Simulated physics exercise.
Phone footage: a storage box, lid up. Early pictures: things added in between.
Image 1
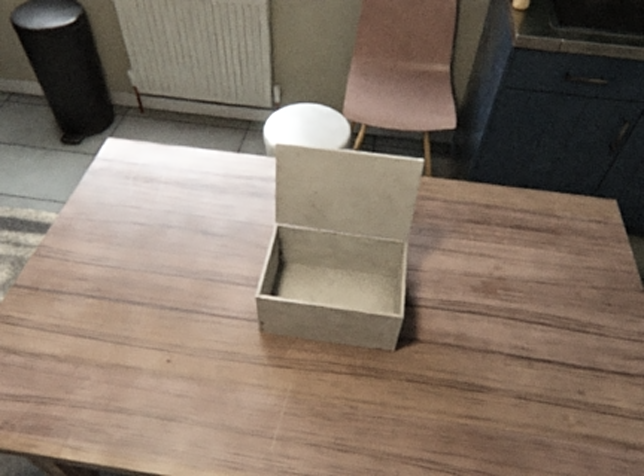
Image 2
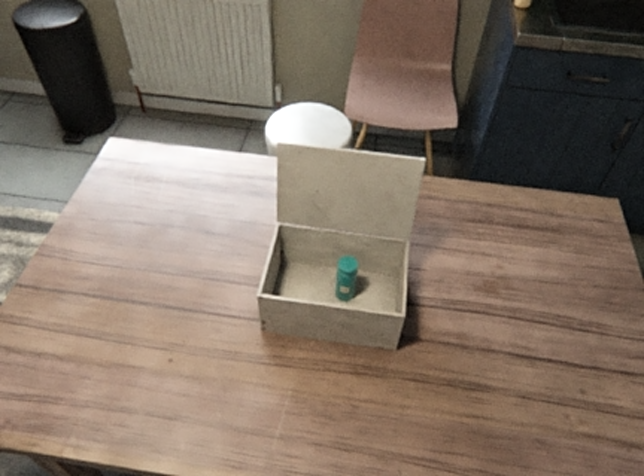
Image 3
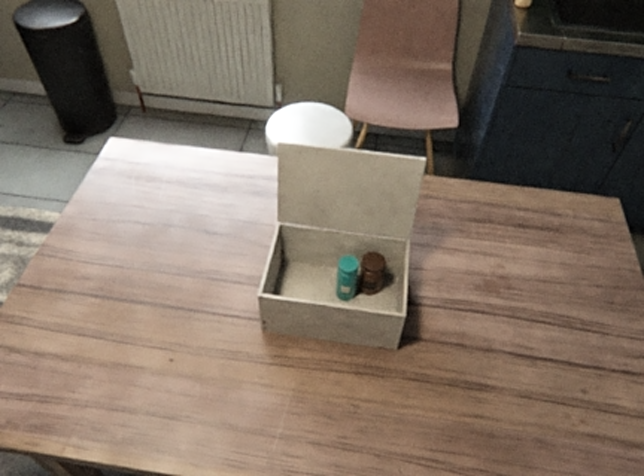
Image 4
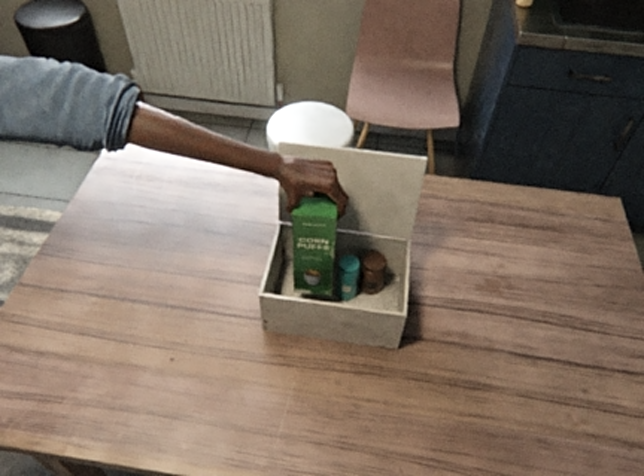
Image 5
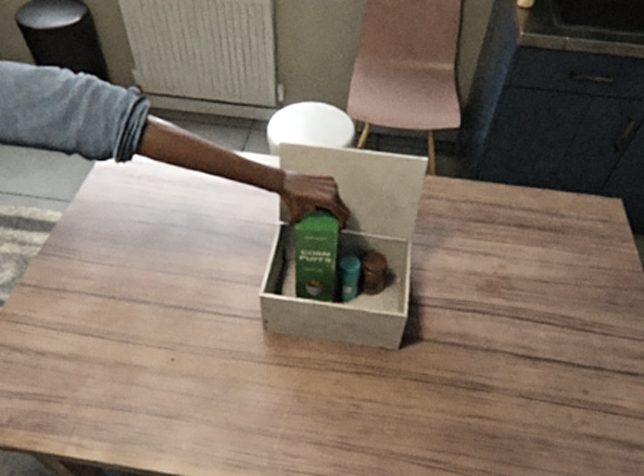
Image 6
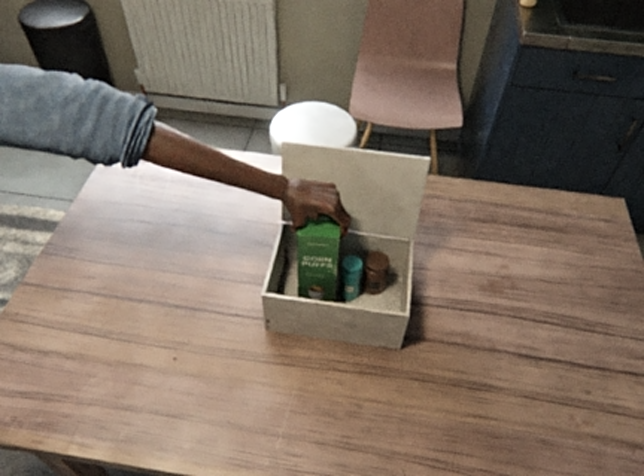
At the start, an open, empty storage box sits on a wooden table. A small teal container appears inside it, then a brown shaker to its right. A hand reaches in from the left, holding a green carton upright on the left side of the box, and lowers it slightly, keeping its grip.
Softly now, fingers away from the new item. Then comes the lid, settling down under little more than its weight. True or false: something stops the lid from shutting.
True.
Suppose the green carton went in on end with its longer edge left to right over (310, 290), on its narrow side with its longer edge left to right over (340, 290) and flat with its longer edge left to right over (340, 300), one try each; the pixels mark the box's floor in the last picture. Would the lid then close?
On try one it won't go down; on try two it fits down fine; on try three it fits down fine.
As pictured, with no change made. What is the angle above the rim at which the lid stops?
About 65°.
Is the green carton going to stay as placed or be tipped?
By the end the green carton has kept its angle.
Then, 1.30 s past the last view, lid 80° above the rim.
Then, 2.30 s past the last view, lid 62° above the rim.
Finally, lid 63° above the rim; all 3 still in place. Final places as the last picture's camera would see them, green carton near (318, 263).
